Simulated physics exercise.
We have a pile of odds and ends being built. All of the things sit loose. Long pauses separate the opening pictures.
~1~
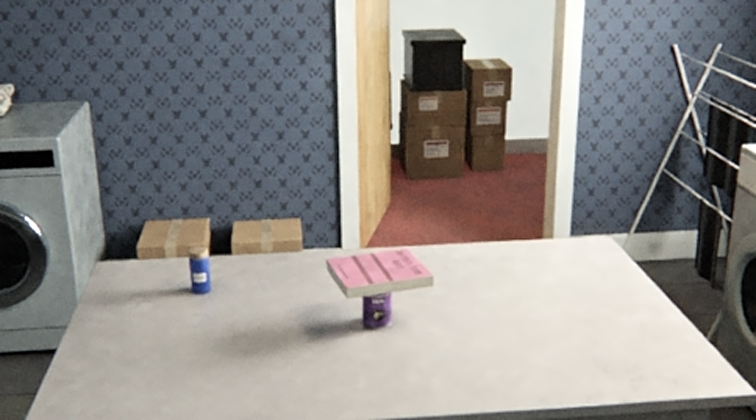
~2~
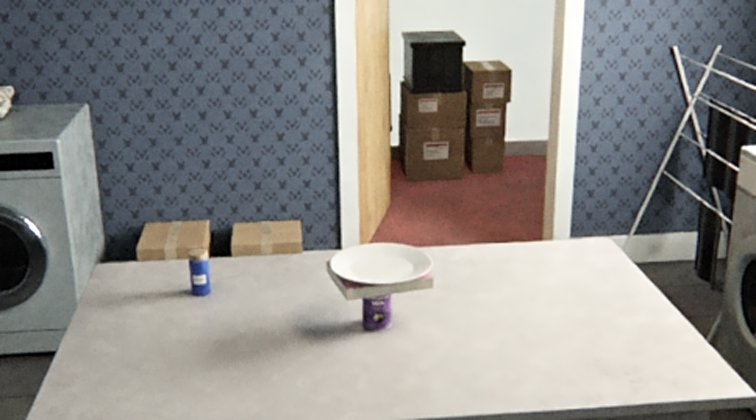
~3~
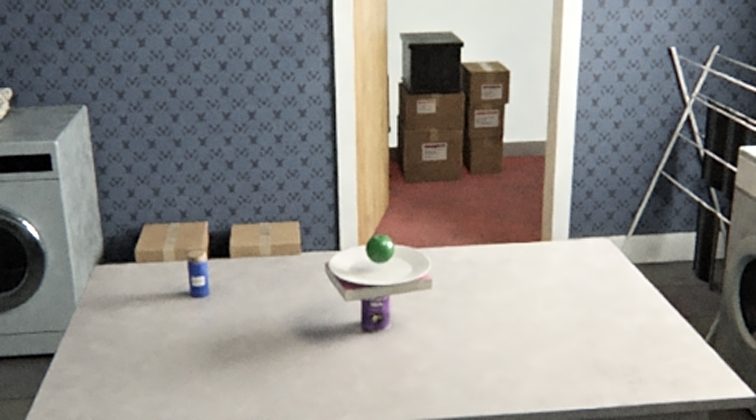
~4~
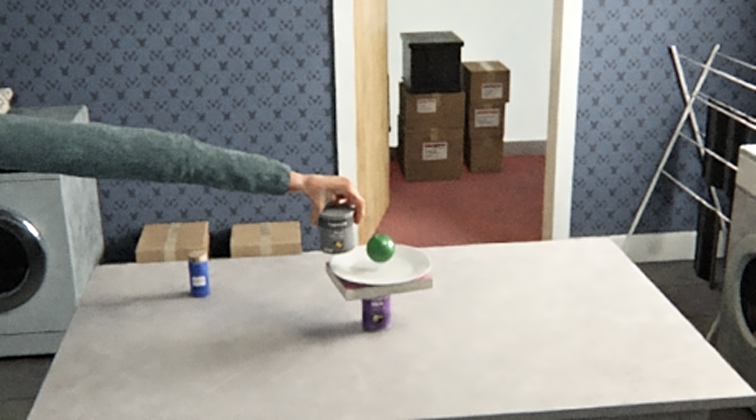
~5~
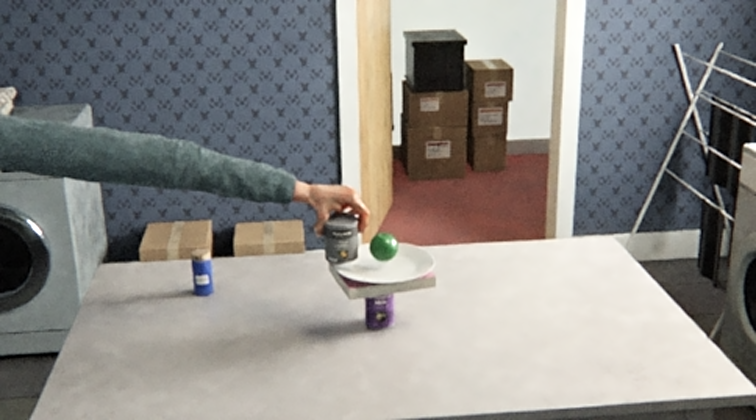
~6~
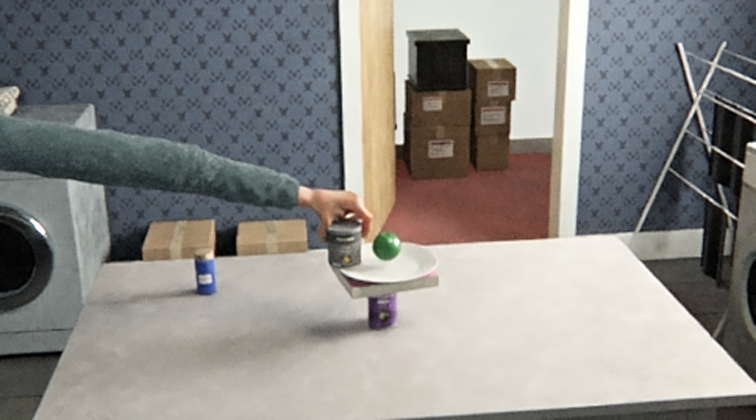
The video shows a pink and white slab on a purple tin, then a white plate and a green apple added on top, before a hand from the left lowers a grey tin onto the plate's left side, still holding it.
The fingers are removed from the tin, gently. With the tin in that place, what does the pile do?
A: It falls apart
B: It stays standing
It stays standing (B).
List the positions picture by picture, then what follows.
In the first frame, the last thing is not in view yet.
In the second frame, the last thing is not in view yet.
In the third frame, the last thing is not in view yet; blue shaker (198, 274).
The fourth frame shows coming down; grey tin (336, 230); purple tin (376, 303).
The fifth frame shows coming down; grey tin (341, 239); white plate (384, 265).
The sixth frame shows set down, still held; grey tin (344, 244); green apple (386, 247).
Then, 0.20 s past the last view, nothing moves.
Then, 0.70 s past the last view, grey tin resting near (344, 245).
Finally, all 6 still in place. Final places as the last picture's camera would see them, grey tin near (344, 245). The pile keeps its balance.
